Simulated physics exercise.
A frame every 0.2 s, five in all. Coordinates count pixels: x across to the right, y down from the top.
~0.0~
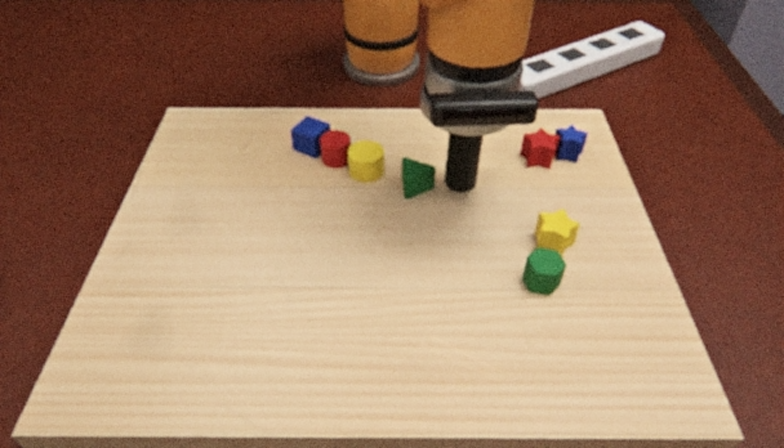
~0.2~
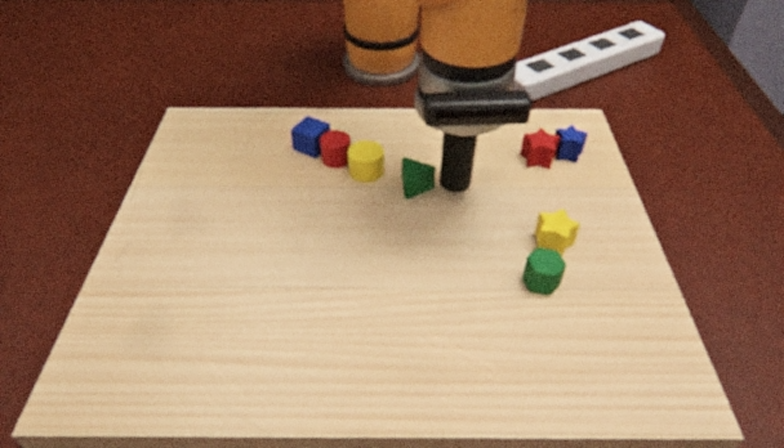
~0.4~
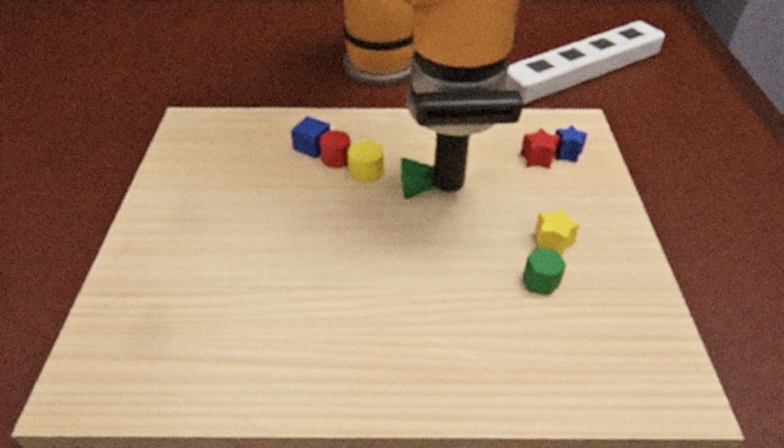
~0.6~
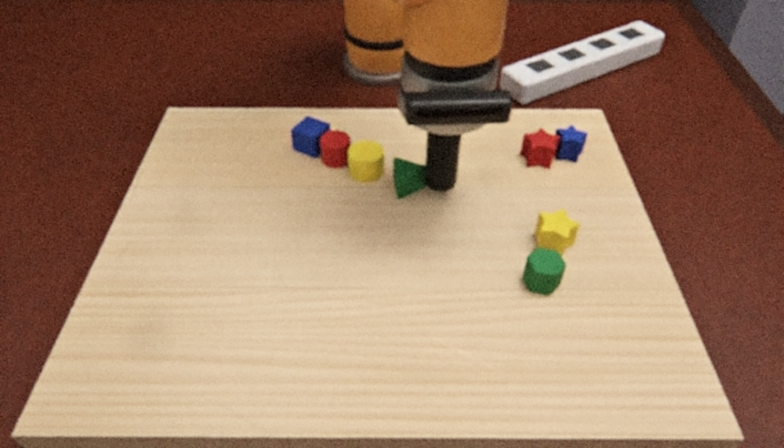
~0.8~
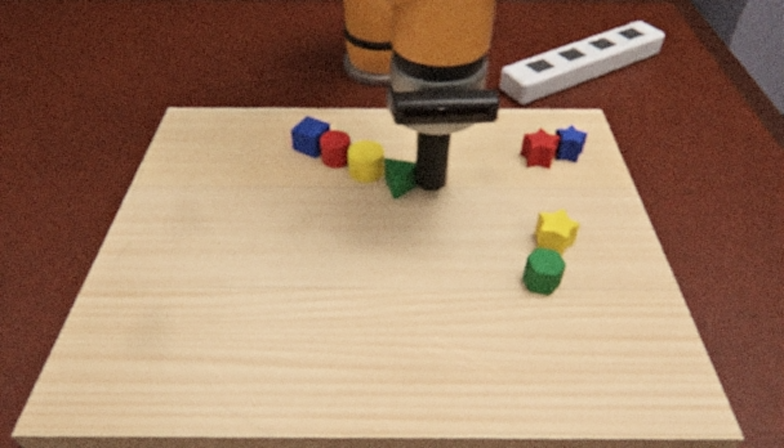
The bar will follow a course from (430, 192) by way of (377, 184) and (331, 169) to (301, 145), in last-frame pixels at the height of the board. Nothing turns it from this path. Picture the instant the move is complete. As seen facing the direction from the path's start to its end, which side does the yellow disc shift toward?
Facing from start to end, it shifts right.
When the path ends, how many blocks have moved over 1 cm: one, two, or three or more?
Expect three or more.
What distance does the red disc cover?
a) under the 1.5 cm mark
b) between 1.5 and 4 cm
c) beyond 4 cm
c (beyond 4 cm)
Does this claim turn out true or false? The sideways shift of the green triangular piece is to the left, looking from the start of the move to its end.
This is true.
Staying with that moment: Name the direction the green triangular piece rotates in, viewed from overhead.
From the top: Counterclockwise.
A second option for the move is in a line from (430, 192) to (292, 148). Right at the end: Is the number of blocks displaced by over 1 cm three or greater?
My answer is yes.
The first path, step by step. One third of the way, bar at (375, 173); blue square piece at (303, 123); red disc at (329, 131); yellow disc at (352, 145); green triangular piece at (346, 166), turned 35° anticlockwise.
Two thirds of the way, bar at (329, 158); blue square piece at (294, 119), turned 25° anticlockwise; red disc at (325, 112); yellow disc at (337, 129); green triangular piece at (307, 161), turned 105° anticlockwise.
At the end, bar at (299, 134); blue square piece at (281, 109), turned 30° anticlockwise; red disc at (327, 103); yellow disc at (333, 120); green triangular piece at (307, 161), turned 105° anticlockwise.
